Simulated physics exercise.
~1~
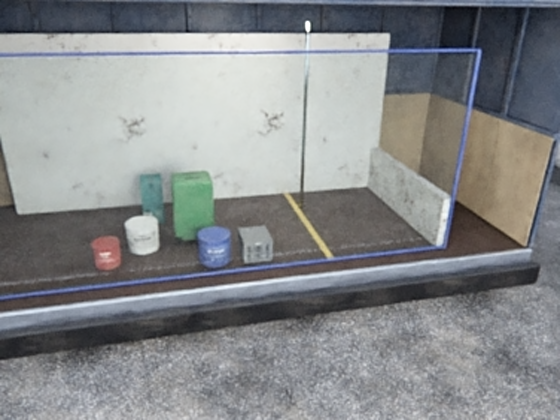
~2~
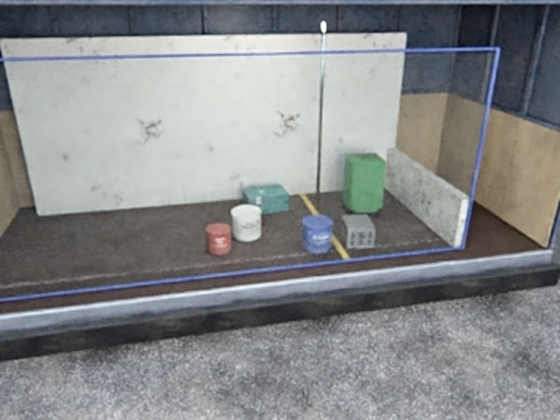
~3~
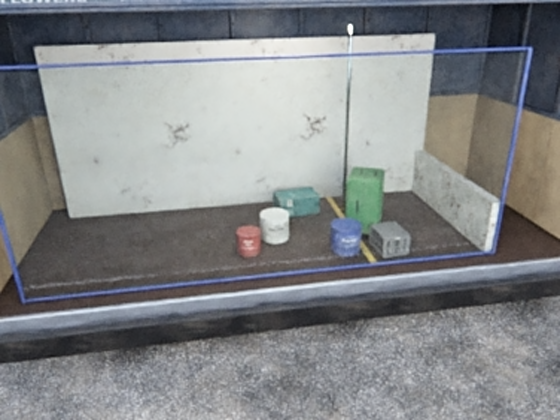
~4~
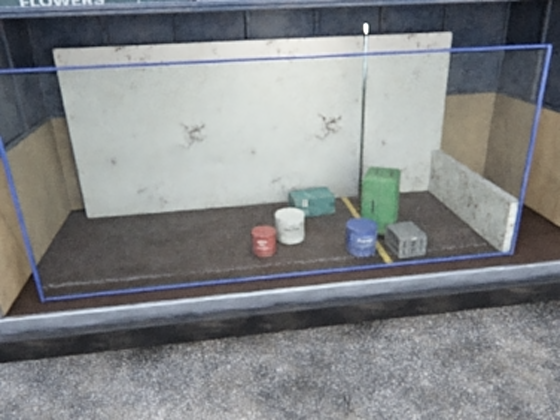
A green case, a grey crate, a teal pack and red, white and blue buckets shift right across a dark bay, the teal pack tipping over. The case drifts back slightly before everything settles, with the case and crate past the yellow line and the rest short of it.
